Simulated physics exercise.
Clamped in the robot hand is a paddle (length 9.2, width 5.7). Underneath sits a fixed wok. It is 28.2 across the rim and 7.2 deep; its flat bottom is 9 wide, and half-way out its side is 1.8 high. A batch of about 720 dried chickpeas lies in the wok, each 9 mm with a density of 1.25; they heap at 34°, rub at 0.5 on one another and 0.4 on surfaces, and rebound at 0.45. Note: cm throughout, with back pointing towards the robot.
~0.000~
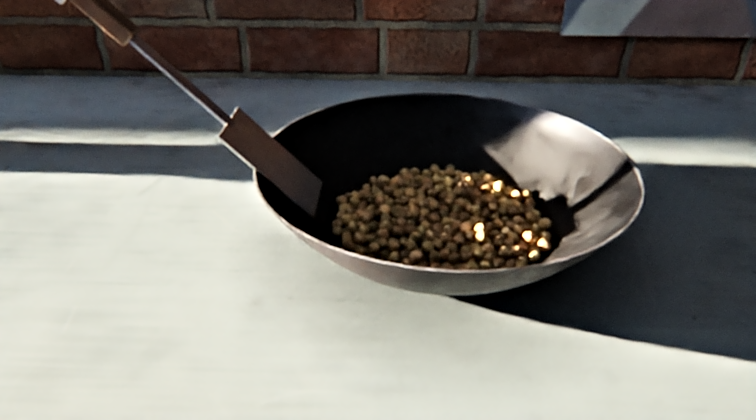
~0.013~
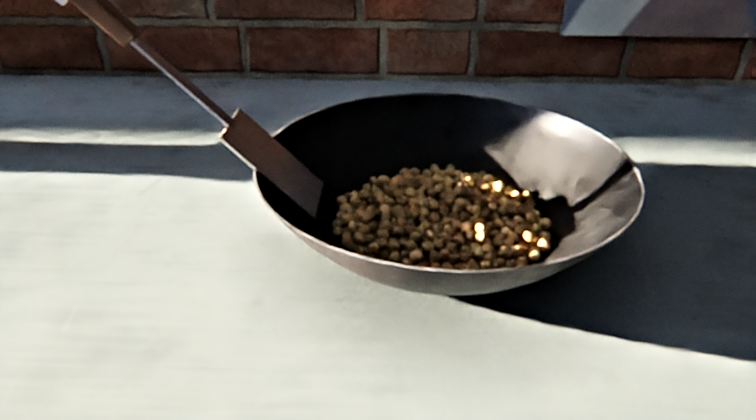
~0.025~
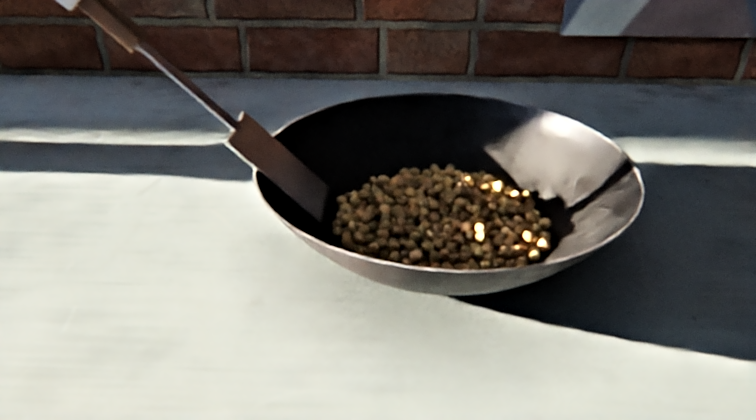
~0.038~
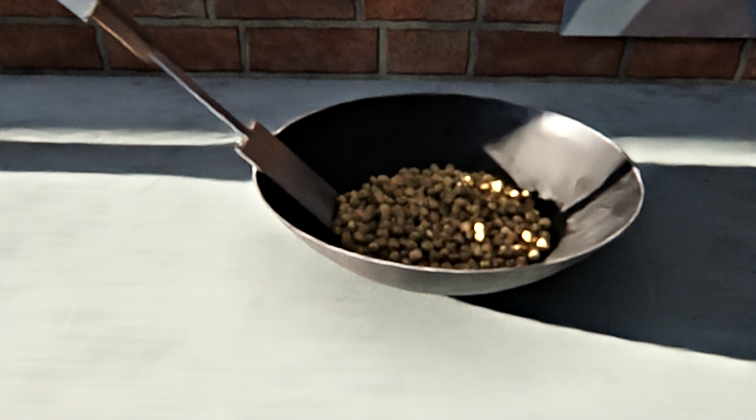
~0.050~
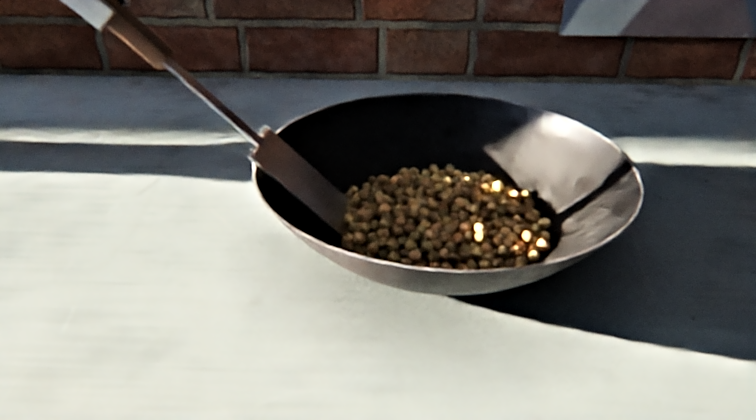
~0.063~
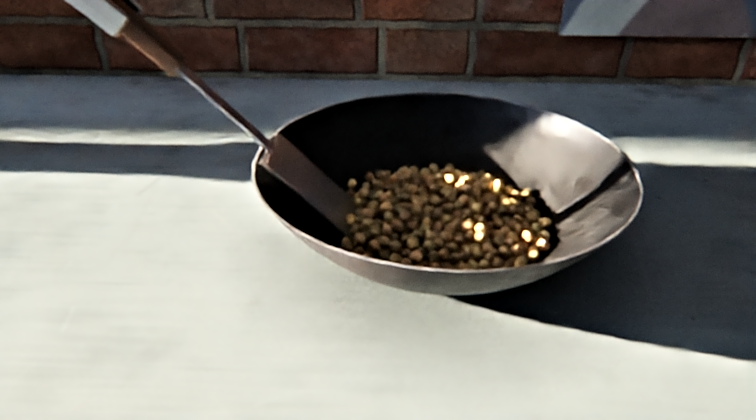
The clip opens on a dark, wide wok holding a heap of small brown chickpeas on a sunlit grey surface before a brick wall, with a flat paddle resting inside its left side. The paddle slides slowly down and right to the heap's left edge, and the chickpeas there shift slightly.
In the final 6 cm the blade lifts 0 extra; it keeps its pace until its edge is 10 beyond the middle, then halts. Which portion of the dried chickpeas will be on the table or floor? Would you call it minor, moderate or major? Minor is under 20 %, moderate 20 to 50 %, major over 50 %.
I would call it minor.
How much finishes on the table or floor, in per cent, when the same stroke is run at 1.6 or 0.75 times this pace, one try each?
About 25 and 5 per cent.
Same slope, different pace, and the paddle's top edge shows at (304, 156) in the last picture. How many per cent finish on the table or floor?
I'd say around 30 per cent.
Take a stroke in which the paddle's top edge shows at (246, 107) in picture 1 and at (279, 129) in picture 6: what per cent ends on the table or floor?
Off the vessel, on the table or floor: Some 5 percent.
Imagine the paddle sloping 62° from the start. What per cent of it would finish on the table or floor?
Some 15 in a hundred.
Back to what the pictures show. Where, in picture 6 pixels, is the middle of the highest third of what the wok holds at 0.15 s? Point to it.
(474, 208).
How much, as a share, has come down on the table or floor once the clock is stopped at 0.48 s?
Roughly 10 percent of it.
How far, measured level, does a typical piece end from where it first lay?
3 cm.
By 0.15 s, sloping 46°, highest piece 6 above the table; 725 in the wok.
By 0.23 s, sloping 46°, highest piece 6 above the table; 725 in the wok.
By 0.48 s, sloping 46°, highest piece 8 above the table; 650 in the wok, 63 on the table or floor, 12 on the blade or in flight.
By 1.53 s, sloping 46°, highest piece 7 above the table; 650 in the wok, 75 on the table or floor.
Final count, 650 in the wok, 75 on the table or floor. That is 10 % on the table or floor.
